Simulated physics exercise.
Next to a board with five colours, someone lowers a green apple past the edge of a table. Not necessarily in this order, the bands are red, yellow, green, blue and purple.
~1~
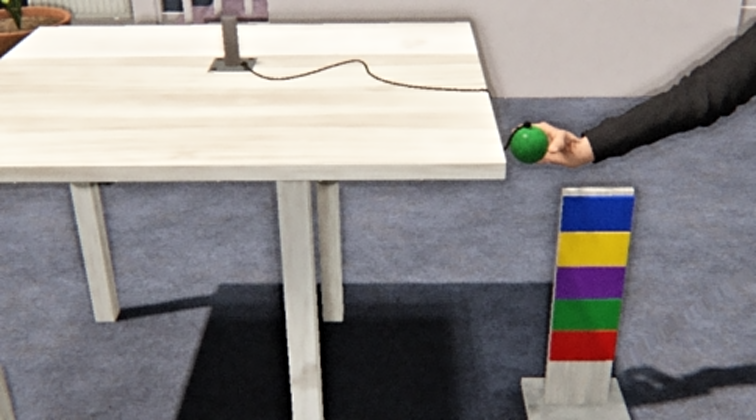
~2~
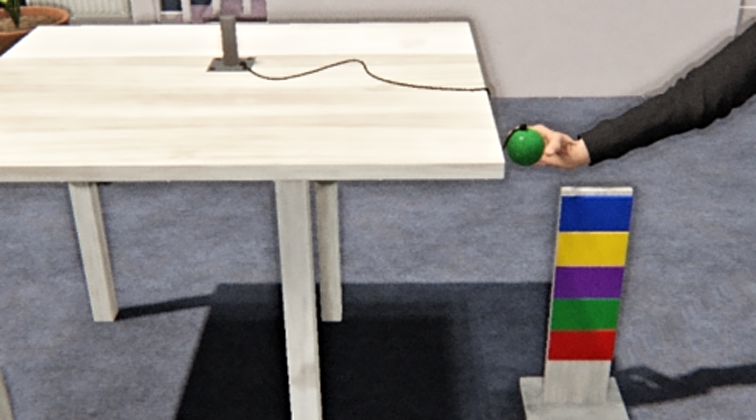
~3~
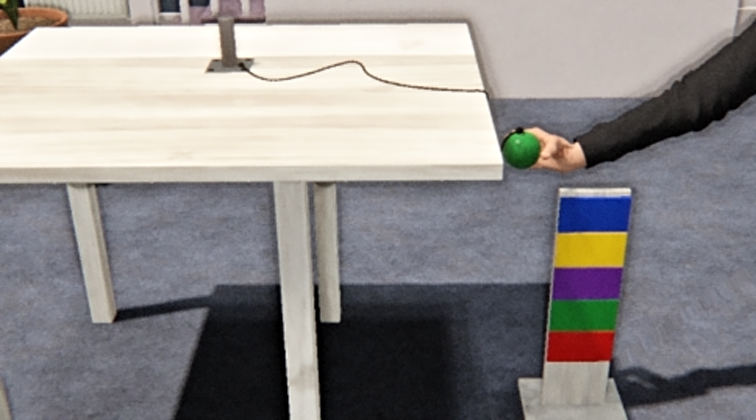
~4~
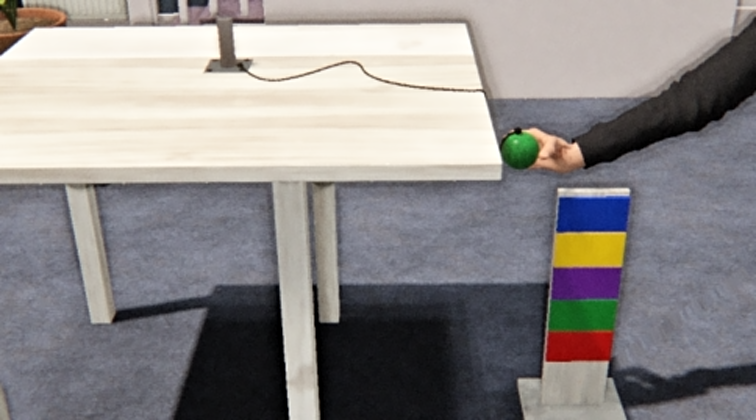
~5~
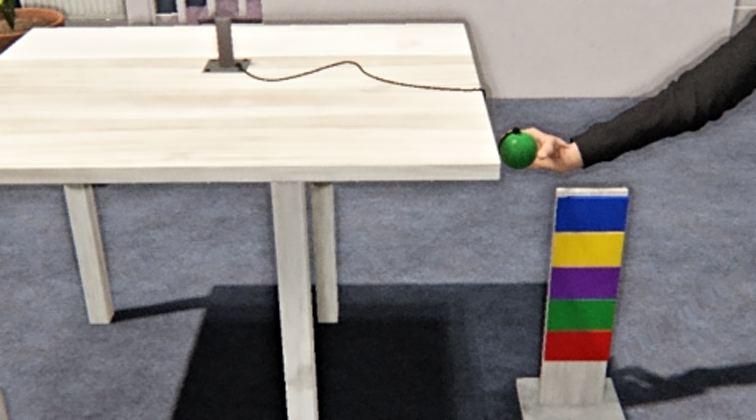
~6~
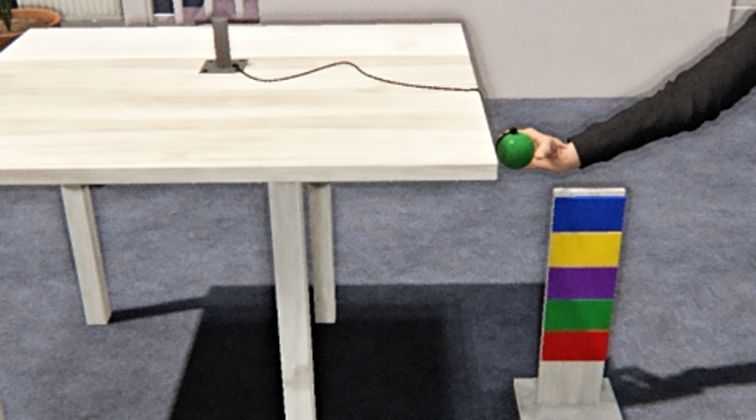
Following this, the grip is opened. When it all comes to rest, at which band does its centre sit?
At purple.
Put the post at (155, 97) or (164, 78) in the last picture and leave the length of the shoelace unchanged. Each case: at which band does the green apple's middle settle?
For the first try, yellow; for the second, yellow.
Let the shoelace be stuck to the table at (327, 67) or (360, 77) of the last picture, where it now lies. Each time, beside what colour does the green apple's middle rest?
Note: Try 1 yellow; try 2 blue.
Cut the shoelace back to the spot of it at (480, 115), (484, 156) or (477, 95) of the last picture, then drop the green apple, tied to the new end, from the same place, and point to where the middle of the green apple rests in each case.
So, going through them: (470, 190) first, (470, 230) next, (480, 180) last.
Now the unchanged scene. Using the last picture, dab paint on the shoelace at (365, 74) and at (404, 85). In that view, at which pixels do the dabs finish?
I'd put the first at about (430, 74) and the other at about (475, 85).
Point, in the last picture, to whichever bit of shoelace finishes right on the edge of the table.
That point sits at about (398, 84).
Early on, apple near (457, 264); level with purple.
Midway, apple near (472, 266); level with purple.
Finally, apple near (469, 267); level with purple. At purple.
